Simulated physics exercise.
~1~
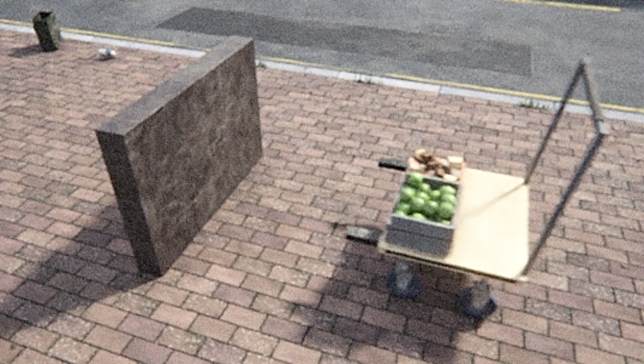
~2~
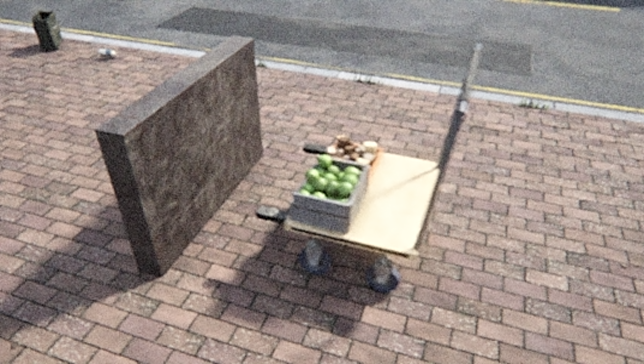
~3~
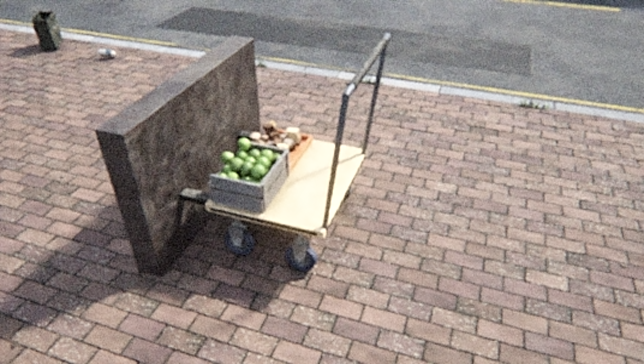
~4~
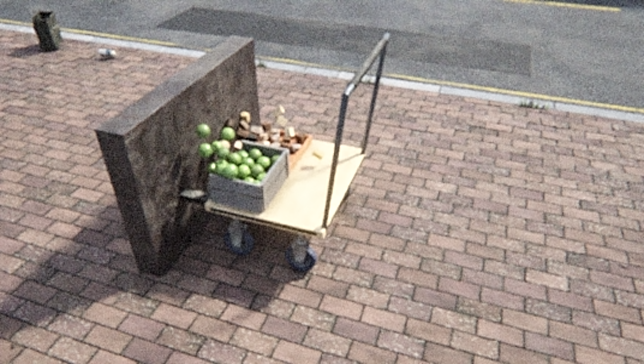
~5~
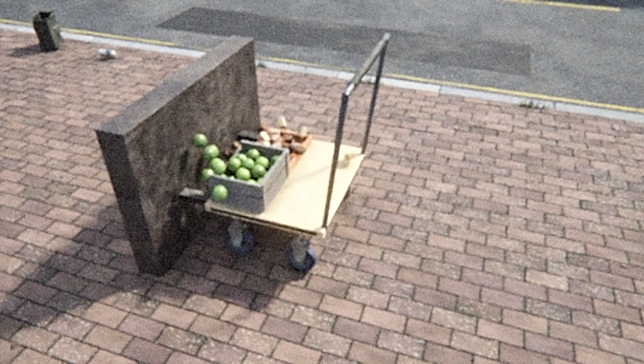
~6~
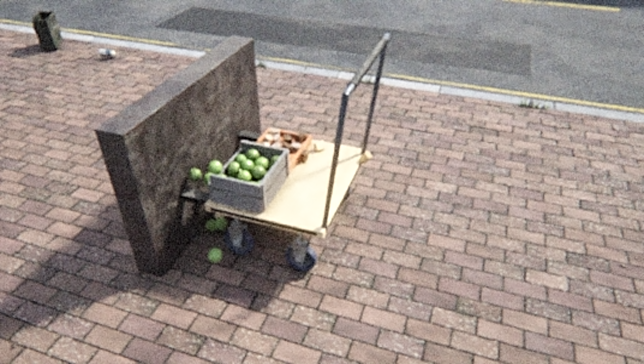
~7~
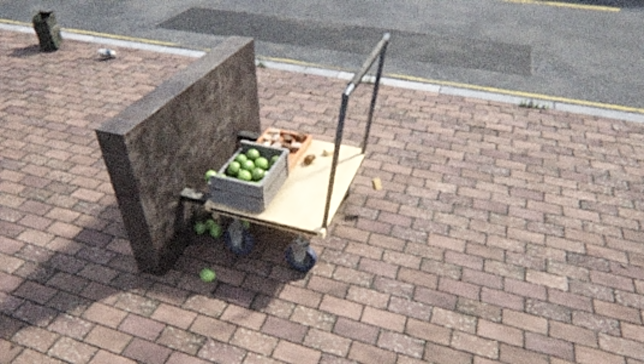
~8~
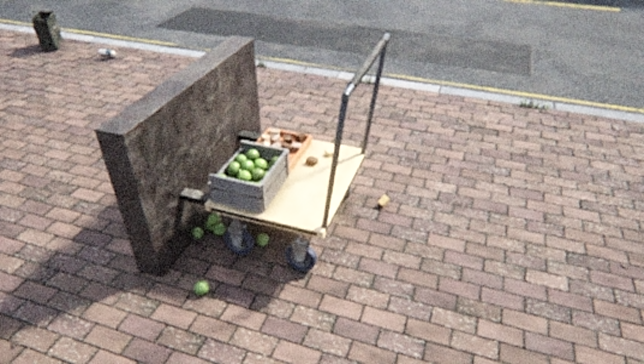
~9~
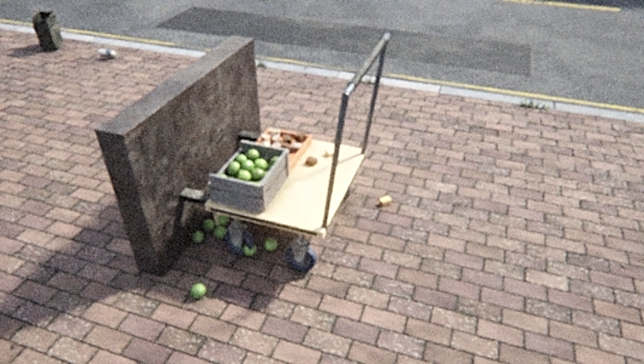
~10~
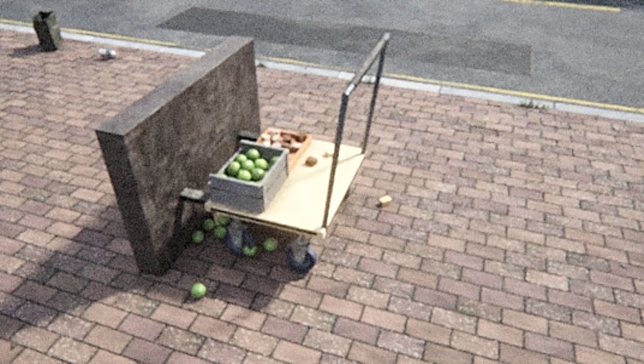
The video shows a platform trolley carrying a grey crate of green apples and an orange crate of wooden blocks moving left into a dark wall and stopping; apples and blocks spill out, leaving several apples on the brick paving while both crates stay on the deck, still partly filled.
